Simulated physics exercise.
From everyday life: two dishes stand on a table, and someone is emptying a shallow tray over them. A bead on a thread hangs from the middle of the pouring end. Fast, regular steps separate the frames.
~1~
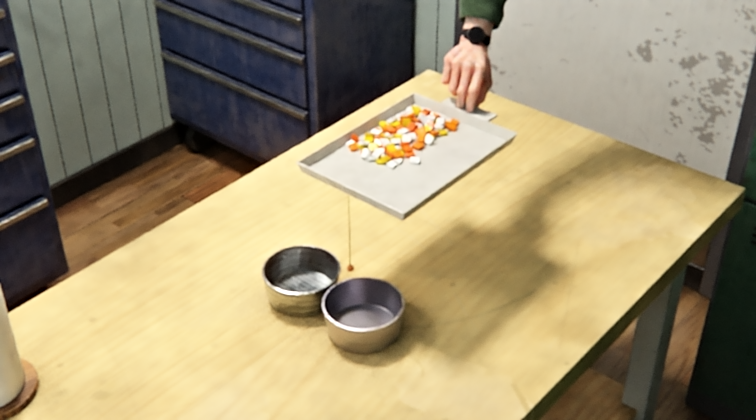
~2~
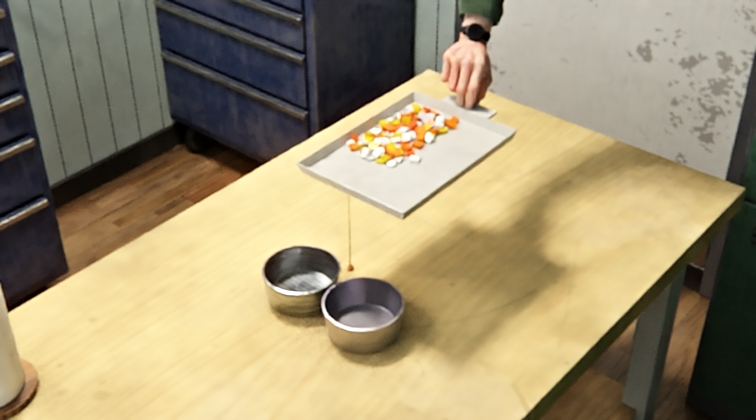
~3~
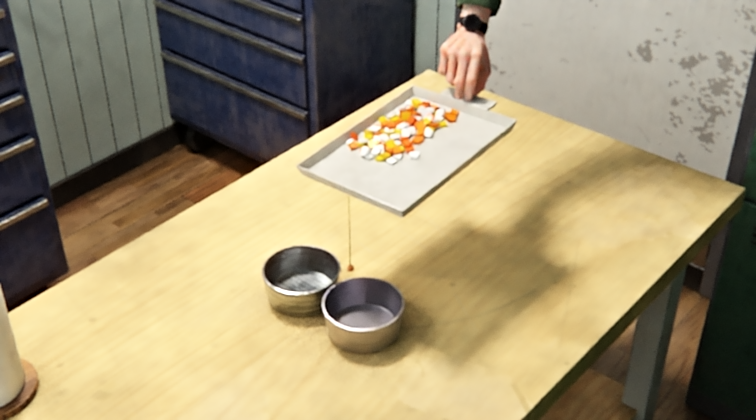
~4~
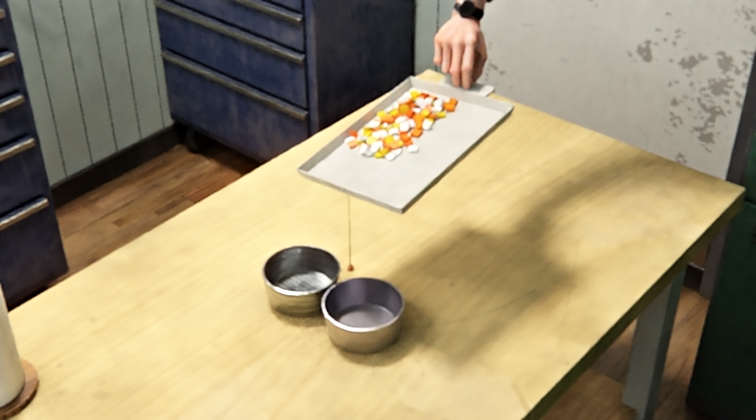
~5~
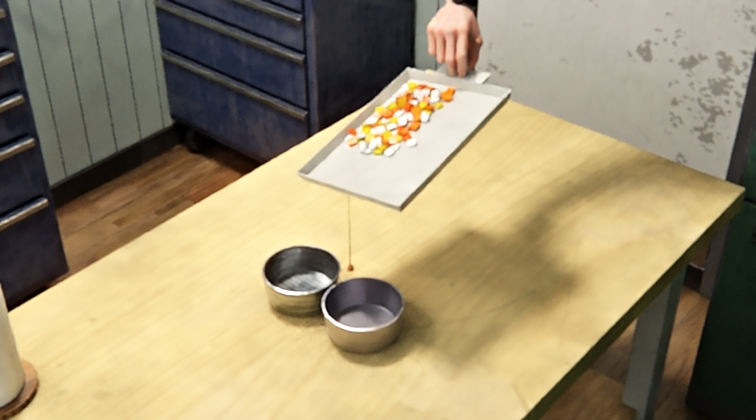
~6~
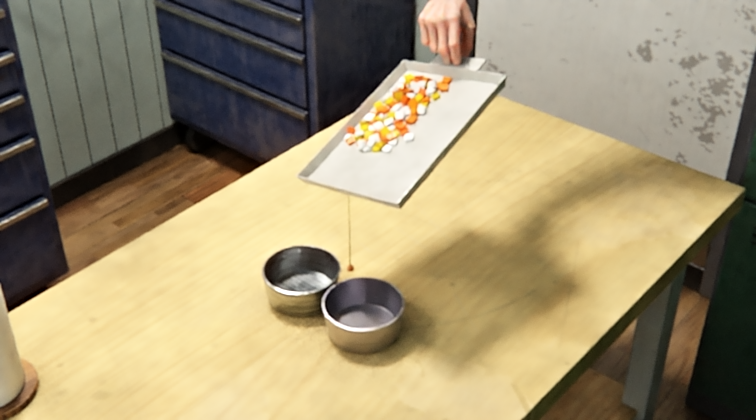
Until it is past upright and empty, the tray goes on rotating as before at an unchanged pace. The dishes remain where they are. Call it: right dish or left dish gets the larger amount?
Left dish.
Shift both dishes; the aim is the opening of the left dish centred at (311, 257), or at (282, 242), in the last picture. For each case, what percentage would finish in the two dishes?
First placement near 90 percent, second near 70 percent.
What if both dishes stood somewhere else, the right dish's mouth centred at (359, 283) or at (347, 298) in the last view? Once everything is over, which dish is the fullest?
At the first spot the left-side one comes out ahead, at the second spot the left-side one.
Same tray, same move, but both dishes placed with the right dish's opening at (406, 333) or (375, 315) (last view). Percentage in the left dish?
Trial 1: 0 percent; trial 2: 30 percent.
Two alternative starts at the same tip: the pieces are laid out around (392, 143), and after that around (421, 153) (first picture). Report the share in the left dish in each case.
First case: Some 60 %; second case: Some 80 %.
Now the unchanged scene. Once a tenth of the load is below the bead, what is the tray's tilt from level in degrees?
Roughly 80 degrees of turn.
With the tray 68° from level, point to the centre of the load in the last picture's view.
Check around (322, 167) in the last picture.
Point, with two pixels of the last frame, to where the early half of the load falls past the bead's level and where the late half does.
I'd place the first part at (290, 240) and the rest at (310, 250).
Soon, tray tipped steeply; most on the tray; a small part in the air.
A while on, tray tipped past a quarter turn; a stray few on the tray; most in the left dish; a small part outside both; a small part in the air.
Towards the end, tray tipped past a quarter turn; most in the left dish; about a quarter outside both.
Finally, tray tipped past a quarter turn; none in the right dish; most in the left dish; about a quarter outside both.
